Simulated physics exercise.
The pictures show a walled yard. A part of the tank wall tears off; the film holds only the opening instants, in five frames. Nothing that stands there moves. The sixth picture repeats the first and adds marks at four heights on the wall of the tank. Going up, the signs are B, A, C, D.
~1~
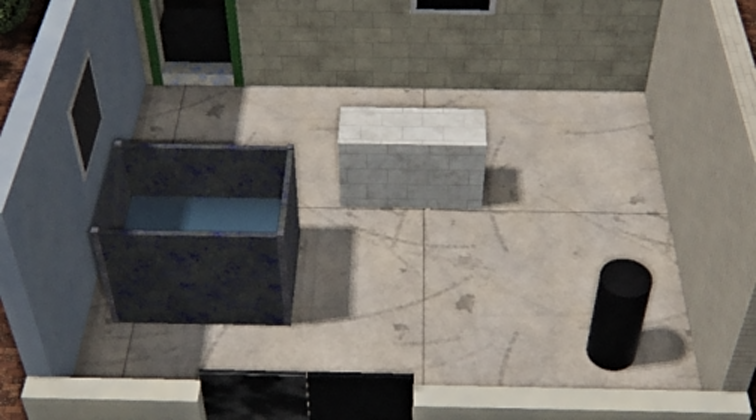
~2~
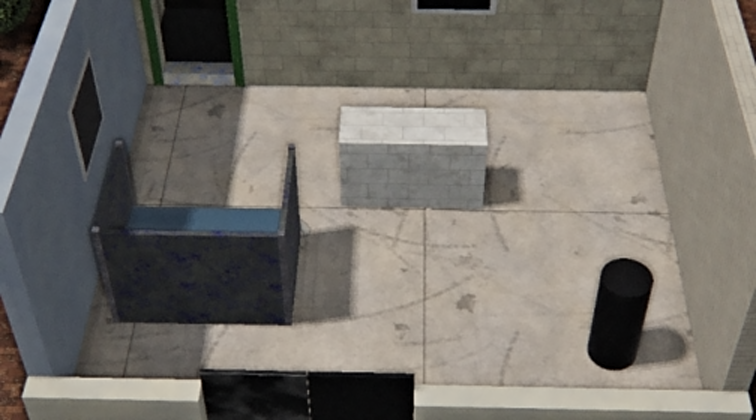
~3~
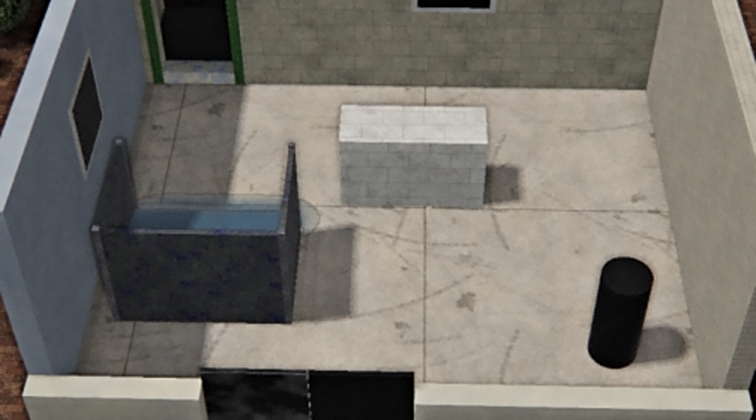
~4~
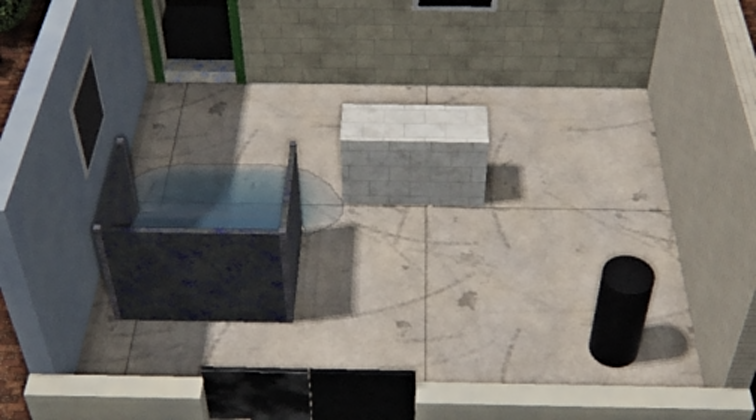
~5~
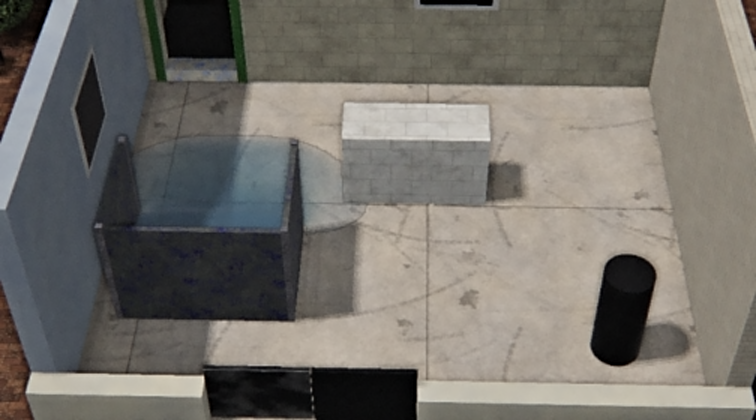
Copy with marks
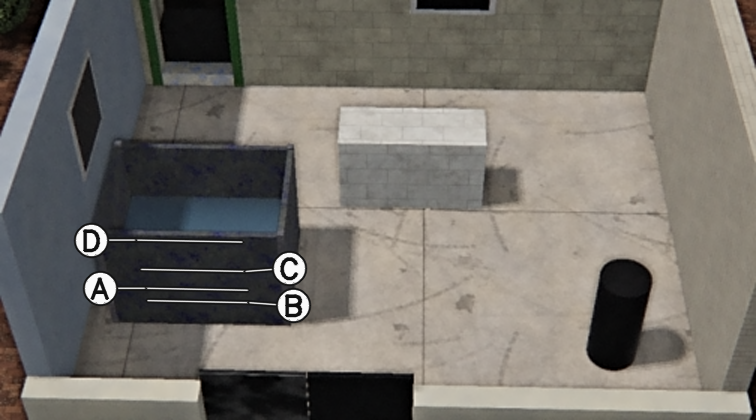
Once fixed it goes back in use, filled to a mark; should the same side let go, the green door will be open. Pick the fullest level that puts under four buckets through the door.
That is level B.
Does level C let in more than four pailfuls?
Yes, that goes wrong.
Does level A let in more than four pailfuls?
Yes, that goes wrong.
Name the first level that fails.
Here it is level A.
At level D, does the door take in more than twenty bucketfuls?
Yes, clearly.
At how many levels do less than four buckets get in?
One.
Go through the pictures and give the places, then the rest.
Water in the tank at rest, its middle at (203, 236); foot of the green doorway at (199, 85); shut gate at (307, 379), in the first picture.
Water covers 2 % of the ground, its front hidden from here, in the second picture.
Front seen at (312, 219), 4 % of the ground wet, in the third picture.
Front seen at (326, 191), 8 % of the ground wet, in the fourth picture.
Front seen at (320, 164), 13 % of the ground wet, in the fifth picture.
On the marked copy, A at (196, 289); B at (198, 301); C at (193, 270); D at (188, 241); from the bottom up B, A, C, D.
With A, about 9 bucketfuls get in.
With B, a bucket or two gets in.
With C, dozens of bucketfuls pour in.
With D, dozens of bucketfuls pour in.
